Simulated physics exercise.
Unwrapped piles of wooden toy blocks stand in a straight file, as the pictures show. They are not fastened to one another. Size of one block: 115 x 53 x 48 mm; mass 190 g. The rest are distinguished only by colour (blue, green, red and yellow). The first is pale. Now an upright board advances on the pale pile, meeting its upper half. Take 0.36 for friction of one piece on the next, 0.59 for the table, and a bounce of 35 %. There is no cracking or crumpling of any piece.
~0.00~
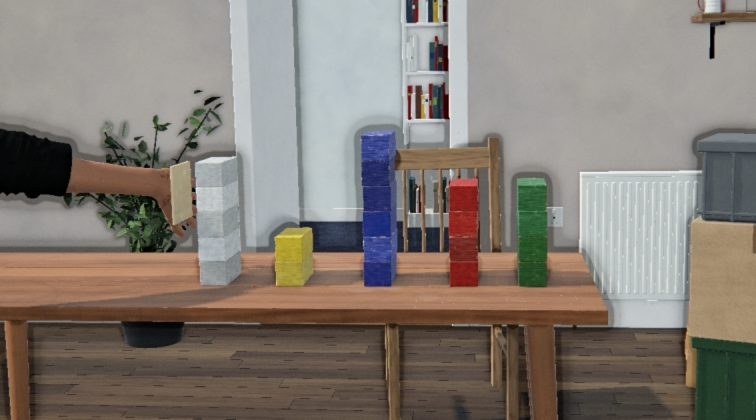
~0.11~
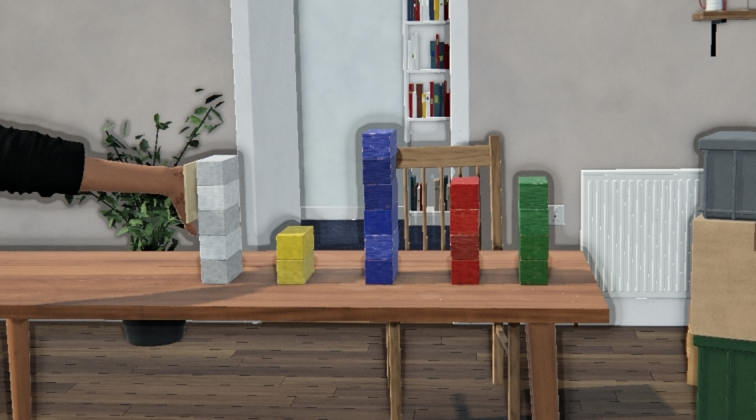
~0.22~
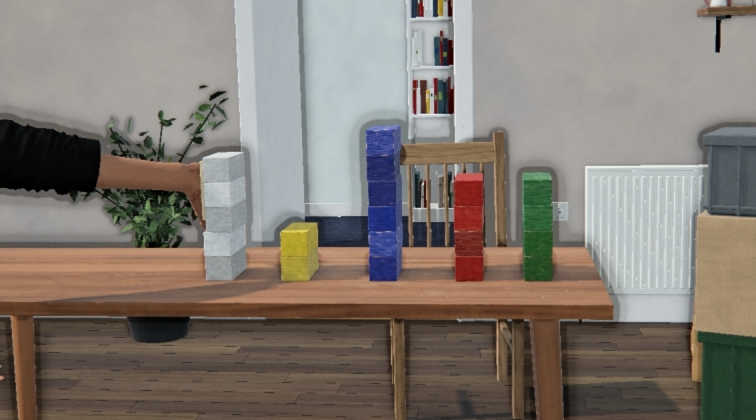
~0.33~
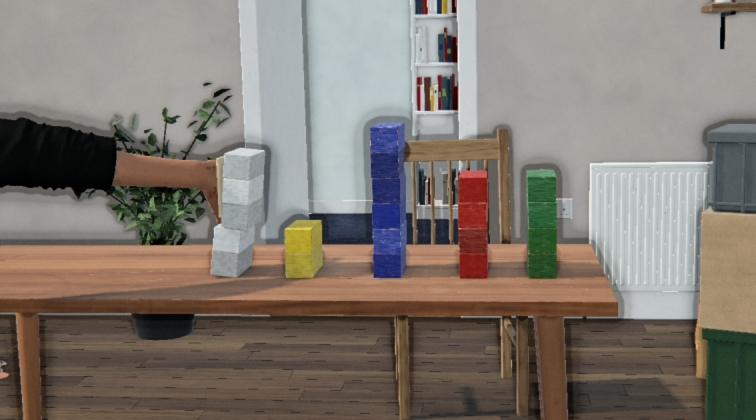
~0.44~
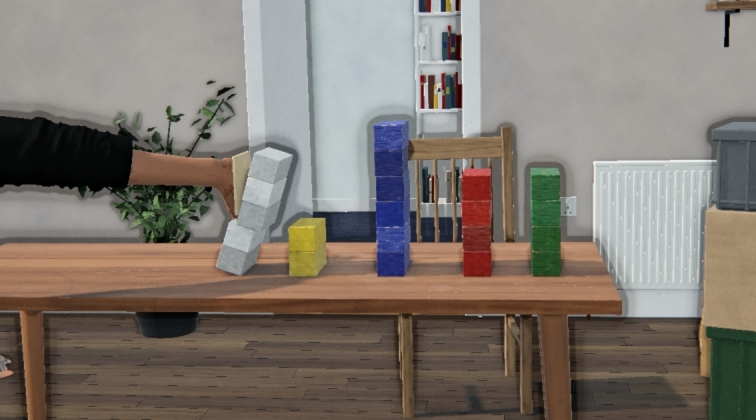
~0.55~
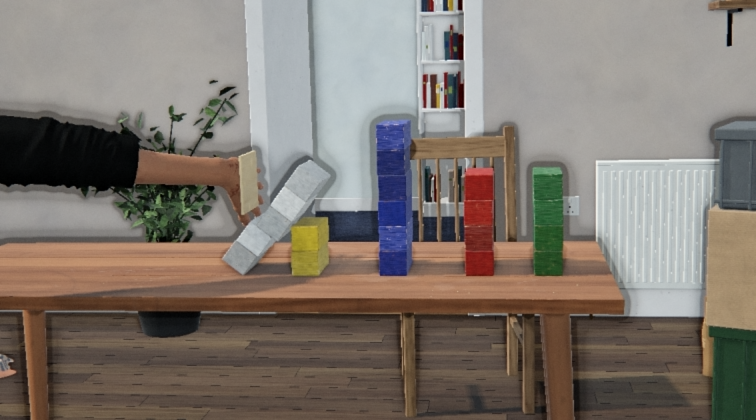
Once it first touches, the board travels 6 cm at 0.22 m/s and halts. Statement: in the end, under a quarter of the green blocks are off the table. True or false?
True.
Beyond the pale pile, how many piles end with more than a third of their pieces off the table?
0.
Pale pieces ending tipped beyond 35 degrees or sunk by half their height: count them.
5.
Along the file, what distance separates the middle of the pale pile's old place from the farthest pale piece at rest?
I'd say close to 28 cm along.
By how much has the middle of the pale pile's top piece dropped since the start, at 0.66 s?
I'd put it at close to 12 cm below where it started.
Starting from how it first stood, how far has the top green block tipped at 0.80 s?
Some 0 degrees.
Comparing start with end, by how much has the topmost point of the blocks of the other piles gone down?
0 cm.
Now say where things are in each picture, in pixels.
In the first frame (pixels give the middle of a visible side; the camera pans a little), board (172, 188) 44 mm short; top green block (532, 198); top yellow block (289, 250); none of the others has stirred.
In the second frame, board (185, 186) 20 mm short; top green block (533, 196).
In the third frame, board (202, 183) 4 mm in; top green block (537, 193).
In the fourth frame, board (218, 180) 29 mm in, top of the pale pile leaning 7°; top green block (542, 190); none of the others has stirred.
In the fifth frame, board (234, 178) 53 mm in, top of the pale pile leaning 19°; top green block (545, 188); none of the others has stirred.
In the sixth frame, board (241, 178) 6 cm in, stopped, top of the pale pile leaning 38°; top green block (548, 187); top yellow block (305, 239); none of the others has stirred.
After 0.66 s, 5 of the pale pile down; none of the 4 green blocks off the table (0 of 16 in all colours); top green block unmoved; top yellow block 14 mm from its place.
After 0.80 s, 5 of the pale pile down; none of the 4 green blocks off the table (0 of 16 in all colours); top green block unmoved; top yellow block 43° from how it stood.
In the end (1.6 s), 5 of the pale pile down; none of the 4 green blocks off the table (0 of 16 in all colours); top green block unmoved; top yellow block on its side. That is 0 per cent. From the last view, middles, top green block near (547, 183), top yellow block near (343, 257).
